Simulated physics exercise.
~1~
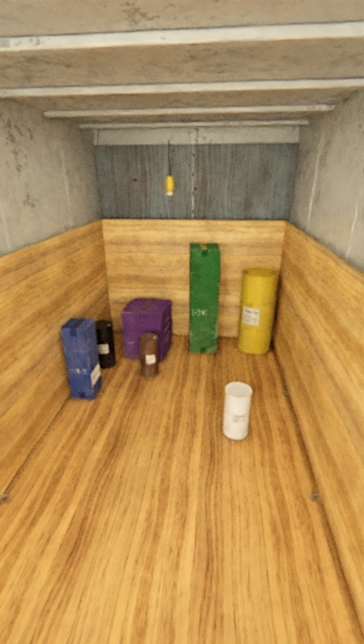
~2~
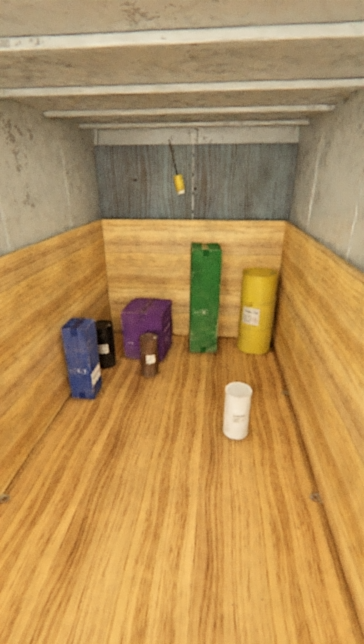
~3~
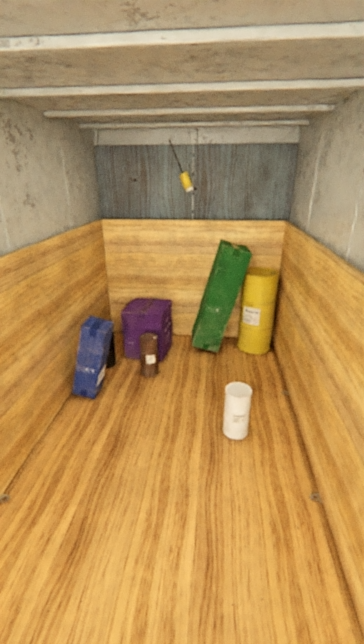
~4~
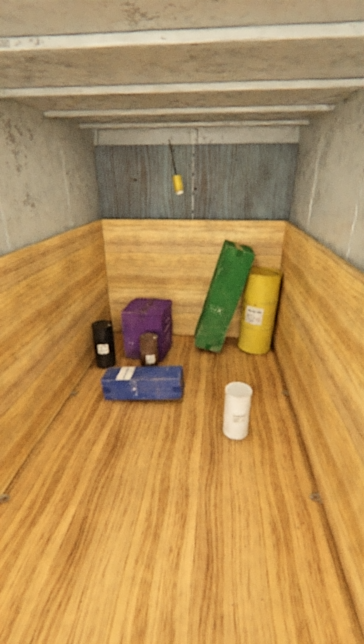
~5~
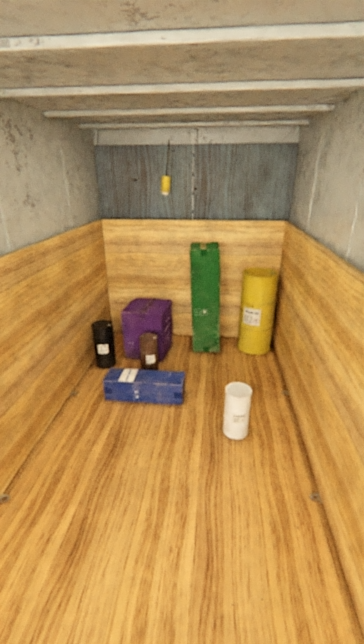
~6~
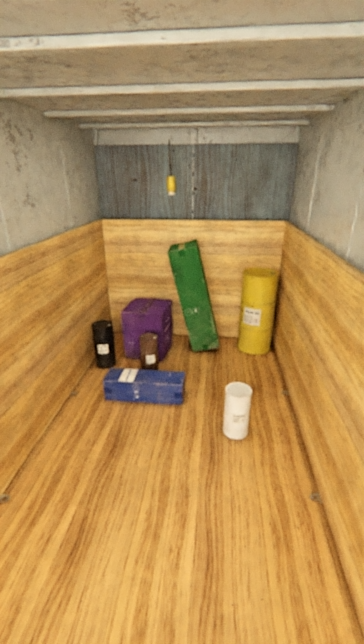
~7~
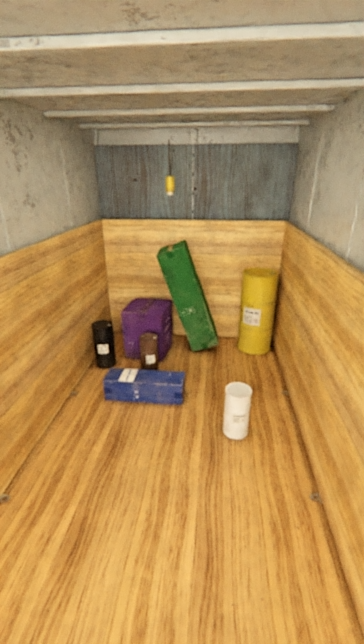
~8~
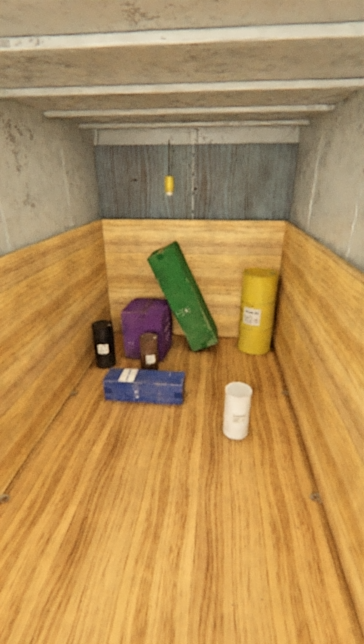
In a wood-lined load bay, the blue box topples right, while the green box rocks and ends leaning left.
